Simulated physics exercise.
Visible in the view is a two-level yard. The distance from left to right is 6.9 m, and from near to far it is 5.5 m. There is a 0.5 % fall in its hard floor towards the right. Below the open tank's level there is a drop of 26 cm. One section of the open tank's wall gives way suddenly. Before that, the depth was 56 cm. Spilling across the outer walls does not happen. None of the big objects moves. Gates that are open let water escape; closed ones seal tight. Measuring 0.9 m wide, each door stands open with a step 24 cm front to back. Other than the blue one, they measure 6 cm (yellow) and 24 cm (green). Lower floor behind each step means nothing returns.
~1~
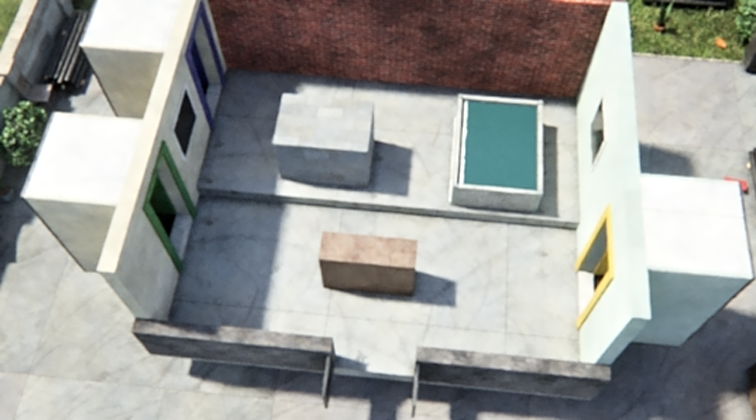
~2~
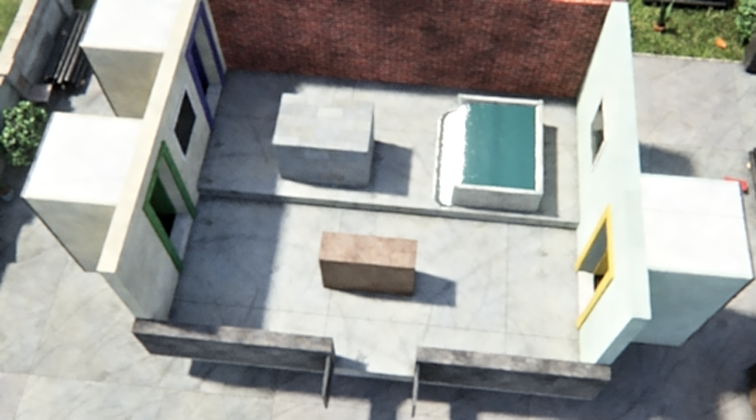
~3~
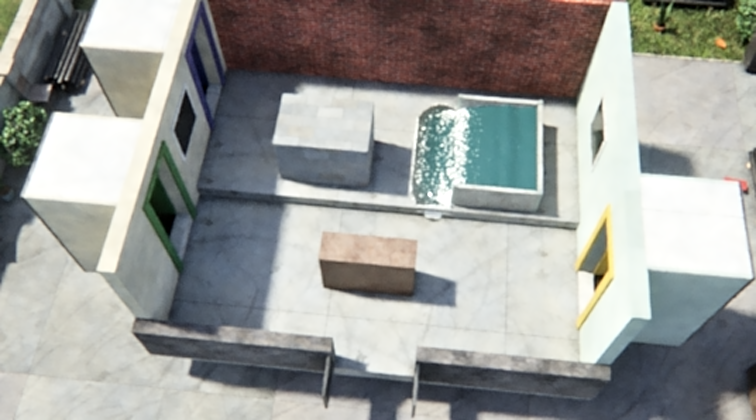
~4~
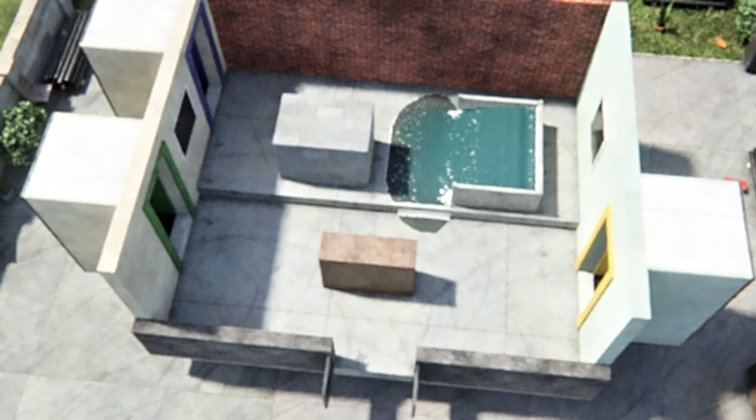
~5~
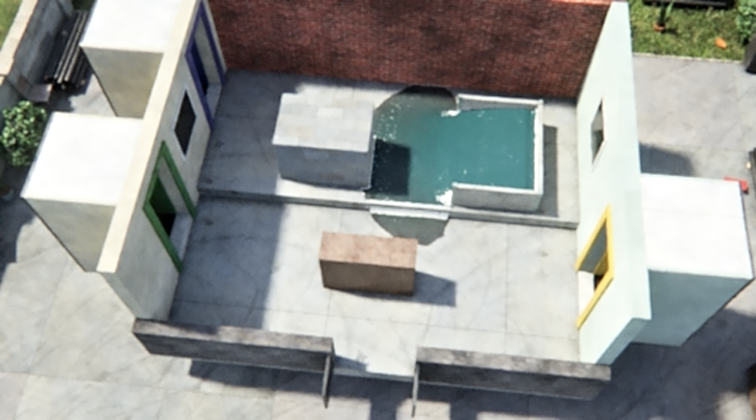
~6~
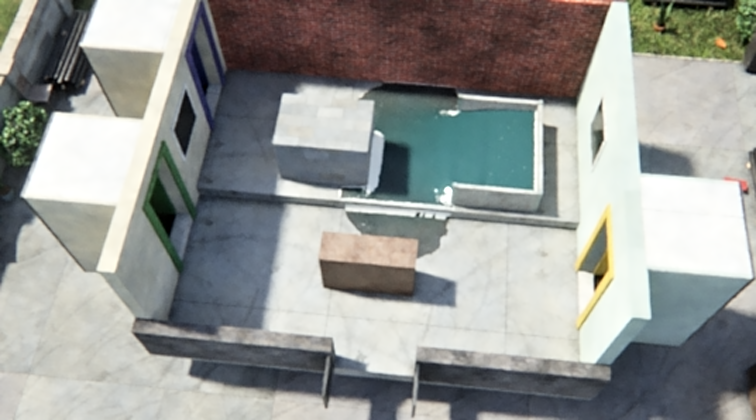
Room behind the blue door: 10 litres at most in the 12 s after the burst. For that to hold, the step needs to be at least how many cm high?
At least 18 cm or so.
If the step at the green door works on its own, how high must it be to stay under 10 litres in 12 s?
Green: Roughly 8.0 cm.
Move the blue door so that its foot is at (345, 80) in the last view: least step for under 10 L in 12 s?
It needs about 17 cm.
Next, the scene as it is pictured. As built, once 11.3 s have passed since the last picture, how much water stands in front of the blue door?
A ruler would read roughly 2.0 cm.
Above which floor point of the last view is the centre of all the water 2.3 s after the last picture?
The centre of all the water is around (361, 160).
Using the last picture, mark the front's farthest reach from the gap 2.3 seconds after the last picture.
Lab note: Front tip approx. at (164, 336).
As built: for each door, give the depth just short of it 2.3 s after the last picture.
Depth at blue 18 cm, at yellow 0 cm, at green 10 cm.
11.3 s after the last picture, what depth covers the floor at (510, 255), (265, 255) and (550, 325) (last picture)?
In order: Around 7, 5 and 8 cm.
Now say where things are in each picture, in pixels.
The first frame shows still water, 56 cm deep, in the open tank at (498, 145); the blue door at (207, 71) is dry.
In the second frame, the gap is at (457, 154), the front 0.3 m out at (439, 199); the back of the open tank holds 56 cm.
In the third frame, the gap is at (457, 155), the front 0.7 m out at (416, 194); the back of the open tank holds 55 cm.
In the fourth frame, the gap is at (457, 155), the front 1.2 m out at (391, 183); the back of the open tank holds 49 cm.
In the fifth frame, the gap is at (457, 155), the front 1.7 m out at a hidden place; the back of the open tank holds 47 cm.
In the sixth frame, the front is at a hidden place, 2.2 m from the gap at (457, 155); 5.0 m2 of floor is wet, 44 cm left at the back; 2.5 m in a straight line remain to the blue door at (207, 71).
Then, 0.7 s after the last picture water covers 30 % of the floor, deepest (35 cm) near (380, 163); it has not reached the blue door.
Then, 2.3 s after the last picture water covers 50 % of the floor, deepest (21 cm) near (234, 80); 18 cm at the blue door, 36 litres in over its 7 cm step.
Then, 11.3 s after the last picture water covers 95 % of the floor, deepest (10 cm) near (575, 258); 2 cm at the blue door, 97 litres in over its 7 cm step.
At the blue door as built, the water peaked near 19 cm, 1.9 s after the last picture.
With a step of 16 cm, 16 litres would have come in within the 12 s; with 22 cm, 3 litres. So under 10 litres takes about 18 cm.
